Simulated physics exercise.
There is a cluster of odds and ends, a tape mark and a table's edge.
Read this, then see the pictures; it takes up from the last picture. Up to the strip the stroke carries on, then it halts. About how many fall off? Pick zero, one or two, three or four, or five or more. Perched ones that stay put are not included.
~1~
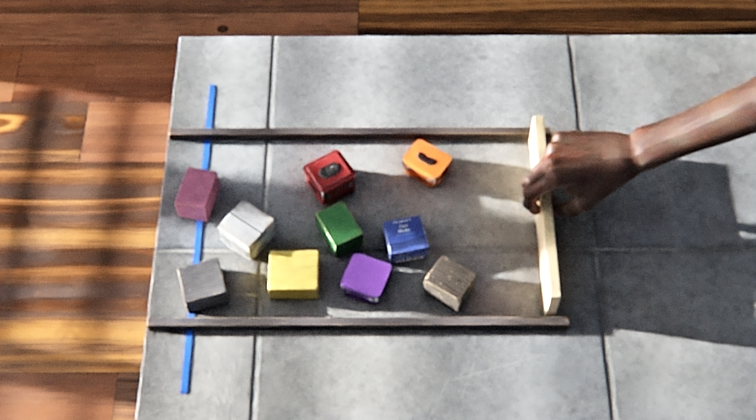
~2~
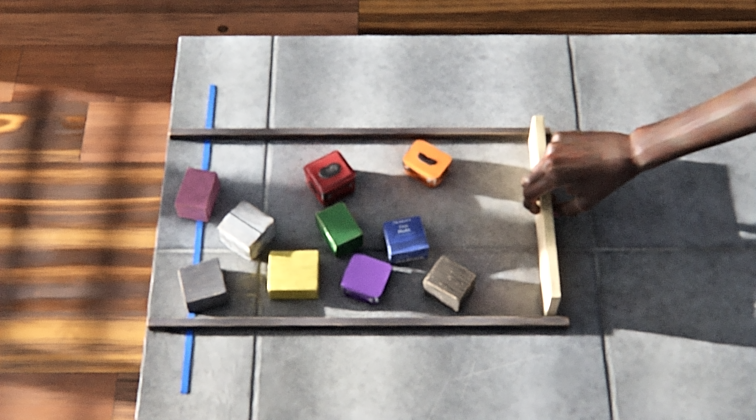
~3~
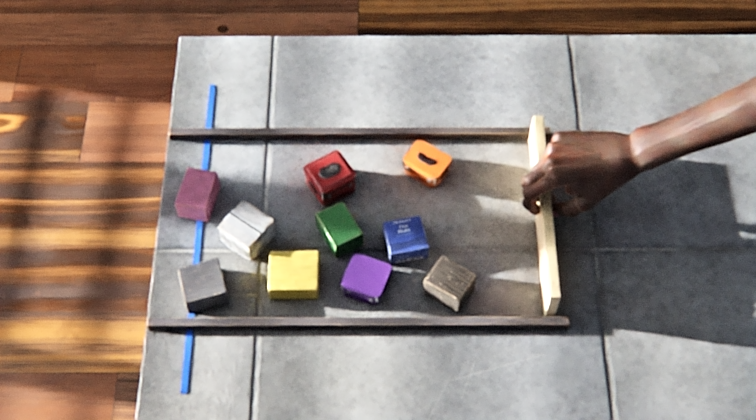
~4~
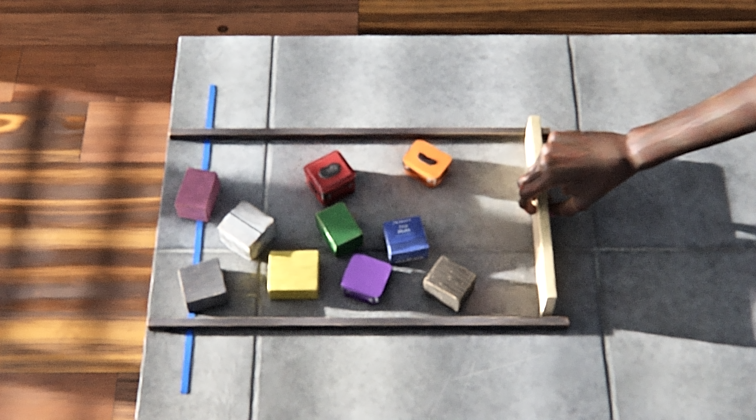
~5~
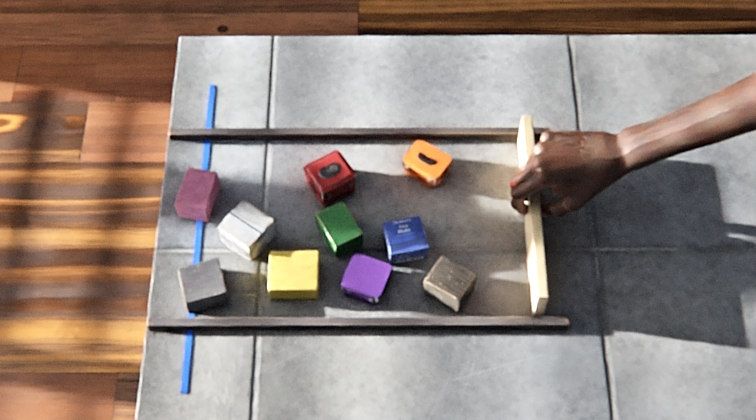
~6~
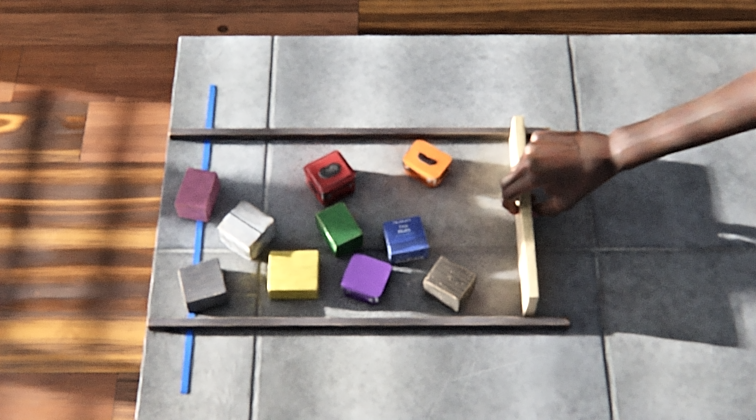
Five or more fall off.
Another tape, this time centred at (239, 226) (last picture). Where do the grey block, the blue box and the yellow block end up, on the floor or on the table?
First the grey block, which leaves the top, then the blue box, which stays on top, and the yellow block, which leaves the top.
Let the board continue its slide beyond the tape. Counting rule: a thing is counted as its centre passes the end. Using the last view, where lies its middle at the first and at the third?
The first one at (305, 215), the next at (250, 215).
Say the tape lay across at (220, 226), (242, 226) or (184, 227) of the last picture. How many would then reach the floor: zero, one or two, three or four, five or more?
For each place: 3 or 4; three or four; five or more.
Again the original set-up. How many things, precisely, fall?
Count of fallen: 6.
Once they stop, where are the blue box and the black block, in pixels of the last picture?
Final spots - blue box (177, 240), black block (170, 297).
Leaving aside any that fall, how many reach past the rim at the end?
That adds up to 1.
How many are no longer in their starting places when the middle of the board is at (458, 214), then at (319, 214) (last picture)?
Tally at point one: 1; at point two: 9.
Soon after, none off yet; pink block at rest near (198, 194); grey block at rest near (203, 286); white box at rest near (247, 231).
At rest, the number that fall off is five or more; fallen, purple case, green block, yellow block, white box, grey block and pink block.
